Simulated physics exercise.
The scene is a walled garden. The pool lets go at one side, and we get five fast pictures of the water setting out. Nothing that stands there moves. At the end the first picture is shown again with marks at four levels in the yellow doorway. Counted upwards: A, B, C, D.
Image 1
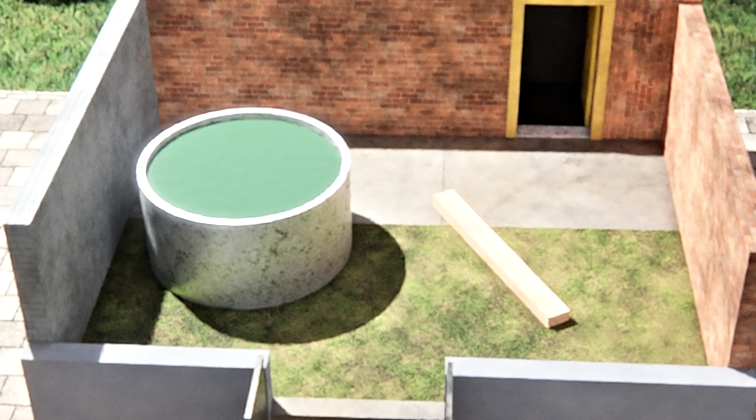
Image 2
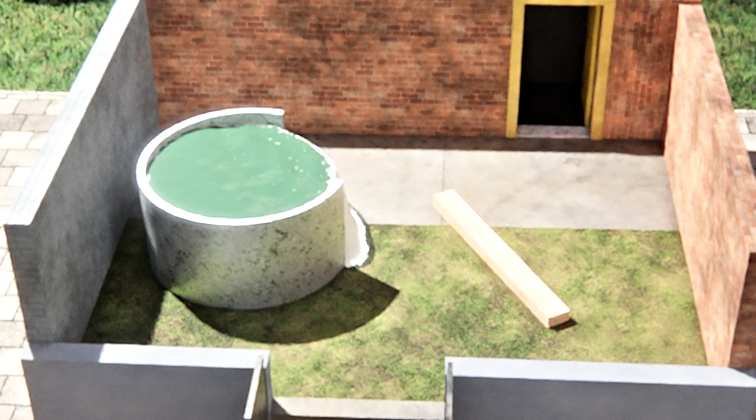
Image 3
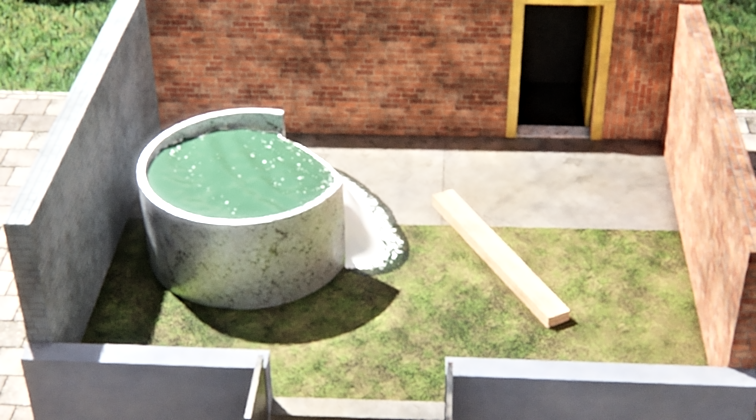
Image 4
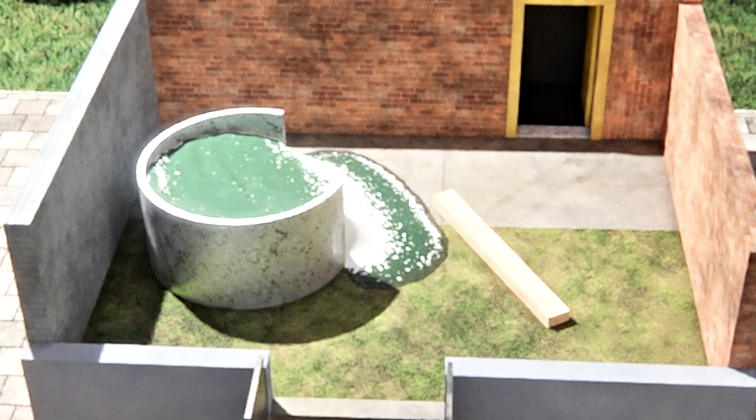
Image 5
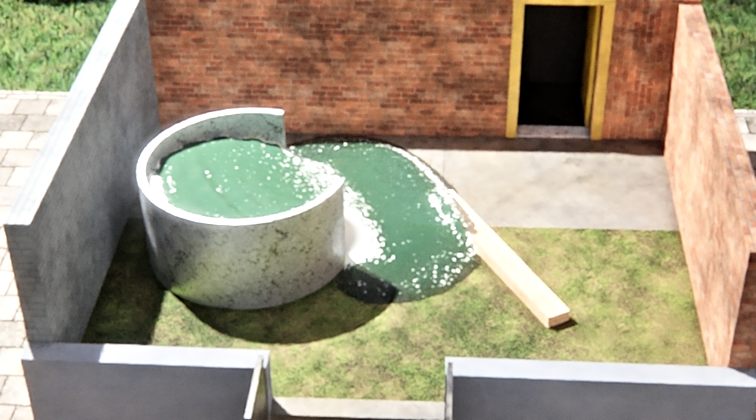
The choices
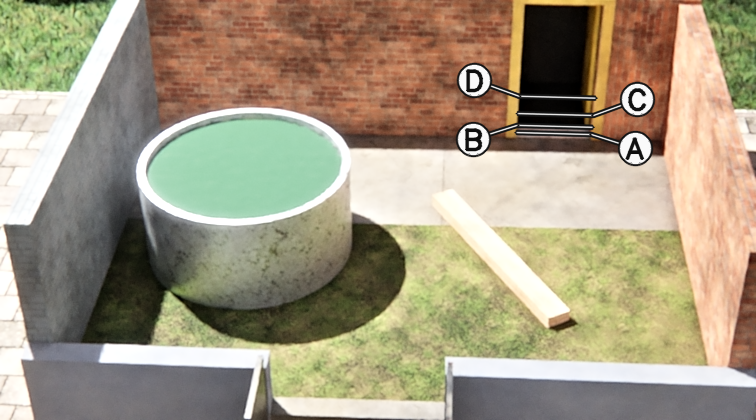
The clip opens on a round pool of still green water in a walled garden, with a wooden beam lying to its right. Part of the pool's right wall disappears, and foaming water pours out through the gap. It spreads rightward across the ground, reaching the beam.
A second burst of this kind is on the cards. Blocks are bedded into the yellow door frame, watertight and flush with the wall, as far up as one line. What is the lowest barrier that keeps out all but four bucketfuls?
C will do.
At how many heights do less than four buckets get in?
Two of them.
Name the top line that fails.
It is B.
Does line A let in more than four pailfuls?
Yes, that goes wrong.
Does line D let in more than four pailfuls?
No.
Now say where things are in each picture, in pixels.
In the first frame, water in the pool at rest, its middle at (245, 169); foot of the yellow doorway at (553, 138); open gate at (357, 349).
In the second frame, 2 % of the ground under water, visible out to (361, 248).
In the third frame, 5 % of the ground under water, visible out to (394, 264).
In the fourth frame, 11 % of the ground under water, visible out to (410, 278).
In the fifth frame, 18 % of the ground under water, visible out to (479, 256).
In white, A at (554, 133); B at (554, 126); C at (555, 114); D at (557, 97); from the bottom up A, B, C, D.
With A, dozens of bucketfuls pour in.
With B, about 9 bucketfuls get in.
With C, a splash gets over, under a bucket.
With D, nothing gets over.
